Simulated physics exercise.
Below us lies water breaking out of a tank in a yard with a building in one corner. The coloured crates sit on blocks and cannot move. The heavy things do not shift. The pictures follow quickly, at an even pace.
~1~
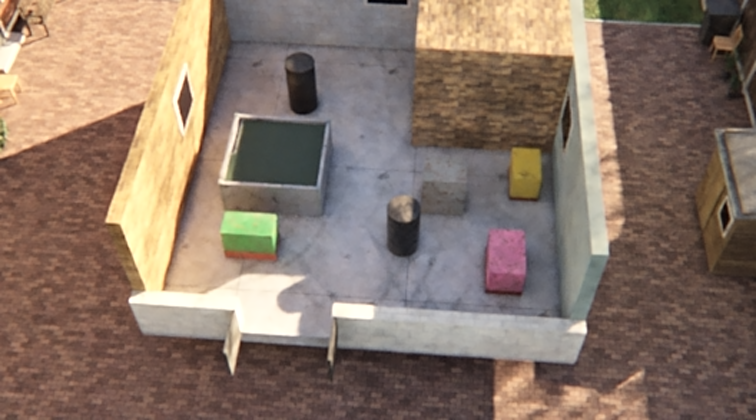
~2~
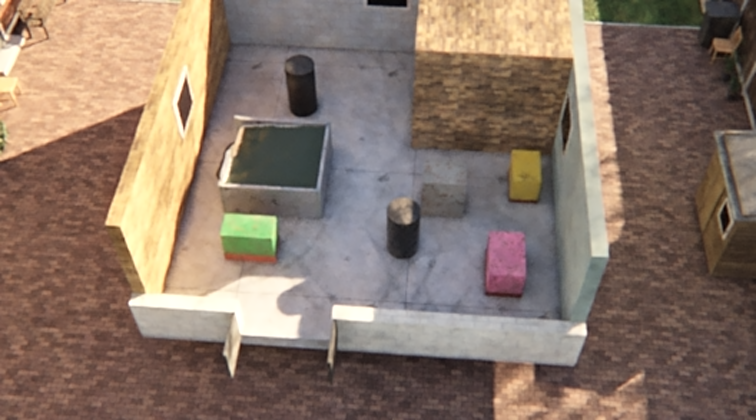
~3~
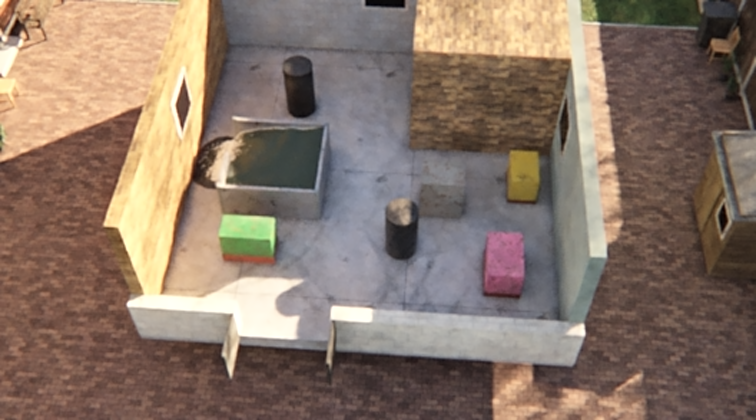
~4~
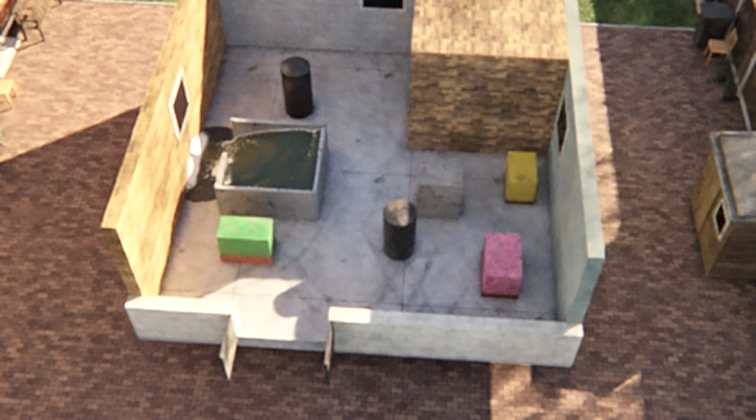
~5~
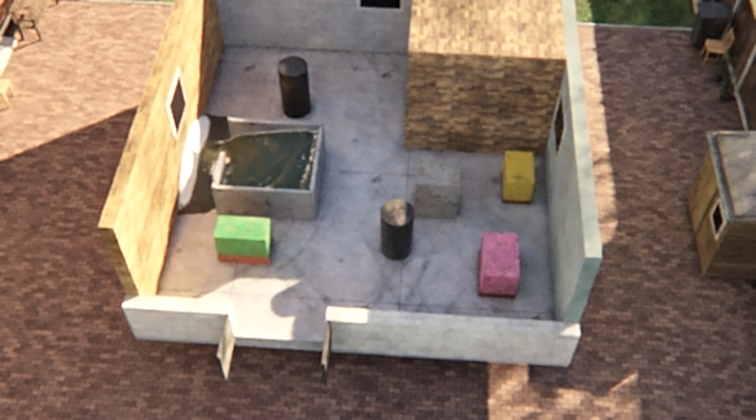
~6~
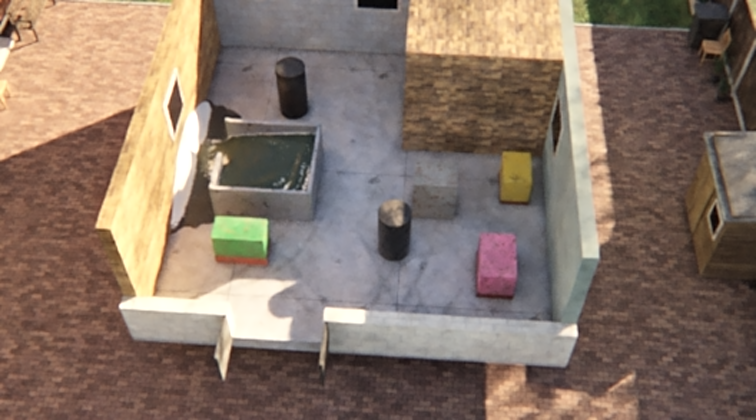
Dark green water pouring from the left side of a tank in a walled yard, then spreading pale along the left wall.
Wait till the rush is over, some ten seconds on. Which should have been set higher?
In the end: The yellow crate stays dry; the pink crate stays dry; the green crate stays dry.
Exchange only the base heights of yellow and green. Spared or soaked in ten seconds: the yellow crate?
In short: Yellow crate is safe.
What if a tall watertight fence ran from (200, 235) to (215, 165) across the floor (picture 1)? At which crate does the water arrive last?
I say the one in yellow.
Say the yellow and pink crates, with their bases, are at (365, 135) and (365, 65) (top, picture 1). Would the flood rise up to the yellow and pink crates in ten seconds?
The yellow one is soaked, the pink one is wetted.
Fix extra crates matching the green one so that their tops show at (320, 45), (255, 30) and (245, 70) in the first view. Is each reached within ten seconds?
As listed: Keeps dry, is soaked, is topped.
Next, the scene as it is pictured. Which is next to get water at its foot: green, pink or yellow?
The crate marked green.
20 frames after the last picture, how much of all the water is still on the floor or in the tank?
About 98 per cent.
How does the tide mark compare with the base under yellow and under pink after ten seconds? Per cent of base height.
Near 40 and 60 in a hundred.
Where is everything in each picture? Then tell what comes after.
Still water in the water tank at (277, 153), in the first frame.
The front is at a hidden place, out from the gap at (238, 154), in the second frame.
Water pours out at (236, 156) and has run to (196, 169), in the third frame.
Water pours out at (234, 157) and has run to (204, 131), in the fourth frame.
Water pours out at (231, 157) and has run to (205, 116), in the fifth frame.
The front is at (206, 103), out from the gap at (229, 157), in the sixth frame.
A moment on, water covers 20 % of the floor; the yellow crate not reached, the pink crate not reached, the green crate water round its plinth.
Next, water covers 30 % of the floor; the yellow crate not reached, the pink crate not reached, the green crate water round its plinth.
Then, water covers 45 % of the floor; the yellow crate not reached, the pink crate not reached, the green crate water round its plinth.
Later, water covers 80 % of the floor; the yellow crate not reached, the pink crate water round its plinth, the green crate water round its plinth.
In the end, water covers 95 % of the floor; the yellow crate stayed above the water, the pink crate stayed above the water, the green crate stayed above the water.
